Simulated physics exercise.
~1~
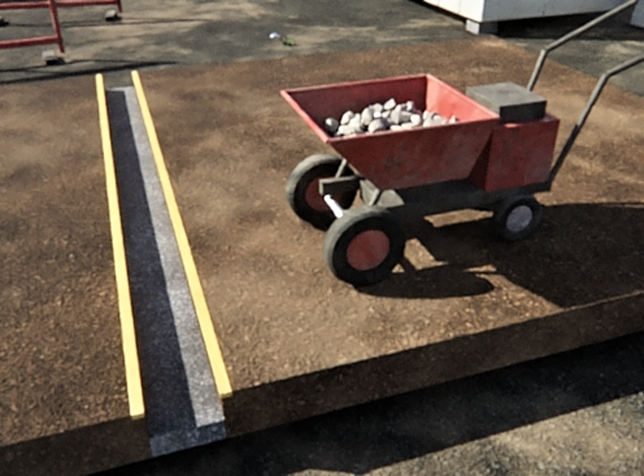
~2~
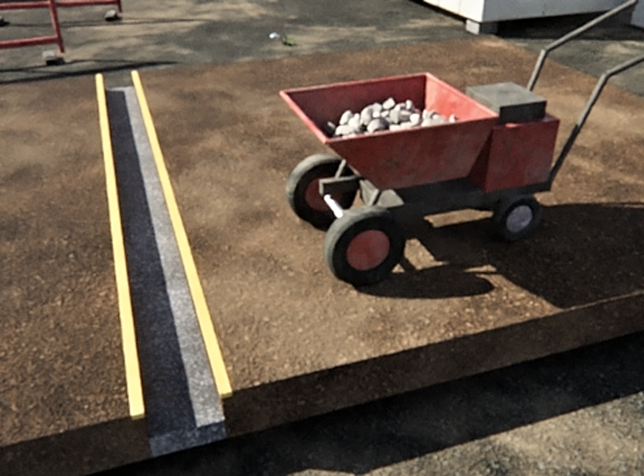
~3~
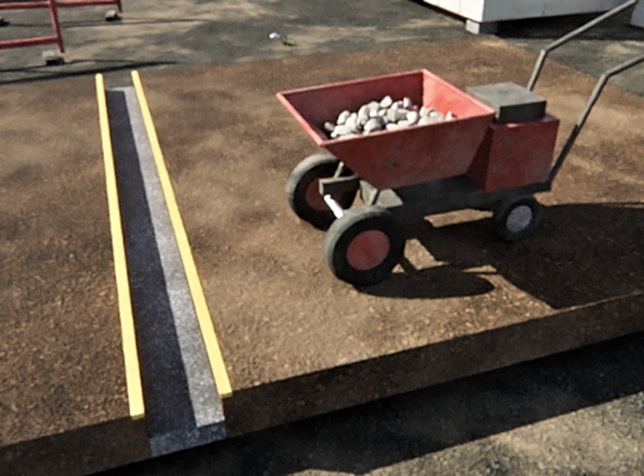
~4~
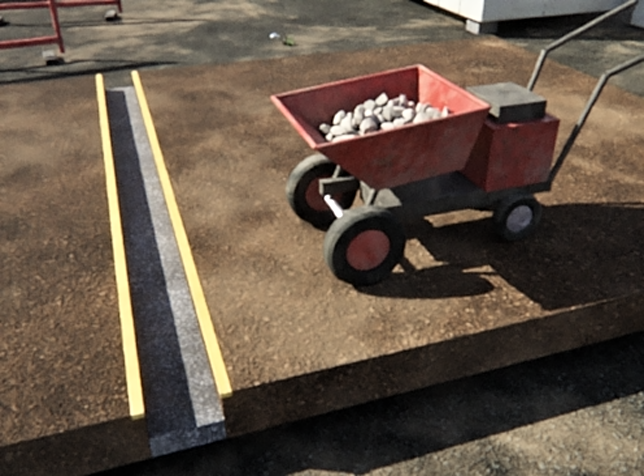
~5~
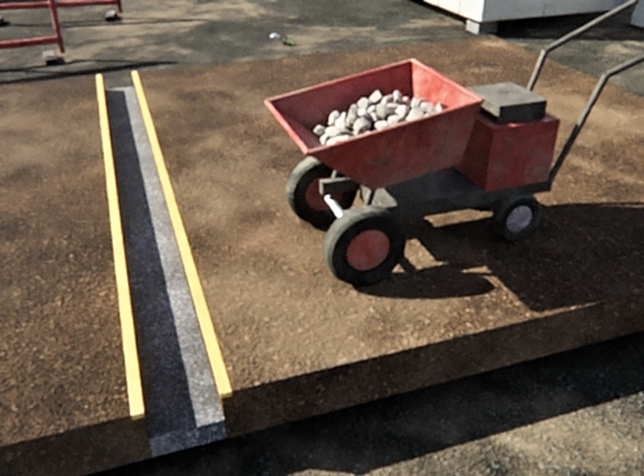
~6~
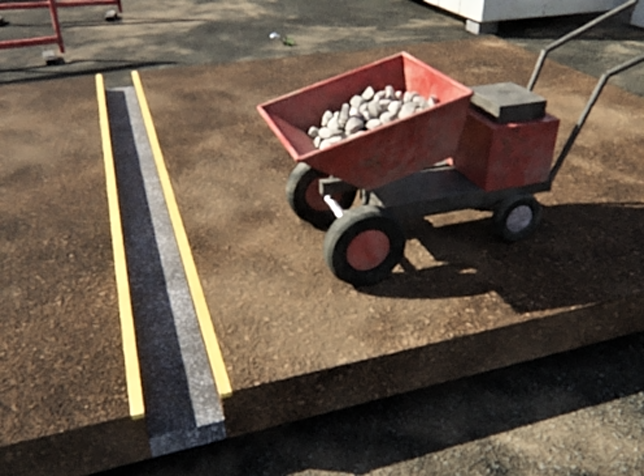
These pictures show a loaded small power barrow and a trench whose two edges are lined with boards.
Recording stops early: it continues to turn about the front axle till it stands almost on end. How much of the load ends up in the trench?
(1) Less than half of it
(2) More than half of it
Option 2: More than half of it.
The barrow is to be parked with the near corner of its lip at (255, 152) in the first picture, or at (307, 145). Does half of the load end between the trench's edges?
Okay, first it's the bigger portion, and then it's the bigger portion.
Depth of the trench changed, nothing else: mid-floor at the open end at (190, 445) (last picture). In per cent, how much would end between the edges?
It works out to some 80 per cent.
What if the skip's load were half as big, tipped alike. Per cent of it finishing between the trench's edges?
Roughly 70 %.
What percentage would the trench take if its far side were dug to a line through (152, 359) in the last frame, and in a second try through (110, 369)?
The first case gives around 60 percent, and the second around 70 percent.
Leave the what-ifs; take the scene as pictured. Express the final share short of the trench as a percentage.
Share: Near 35 %.
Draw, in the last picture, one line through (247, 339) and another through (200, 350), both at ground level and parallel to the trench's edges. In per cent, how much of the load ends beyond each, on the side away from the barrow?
First roughly 90 percent, then 60 percent.
Soon, skip tipped steeply; all in the skip.
A while on, skip tipped steeply; nearly all in the skip; a small part short of the trench; a stray few in or heaped over the trench; a stray few falling.
Towards the end, skip tipped right over; a small part in the skip; about a third short of the trench; about half in or heaped over the trench.
Finally, skip tipped right over; a stray few in the skip; about a third short of the trench; about two thirds in or heaped over the trench; none beyond it.
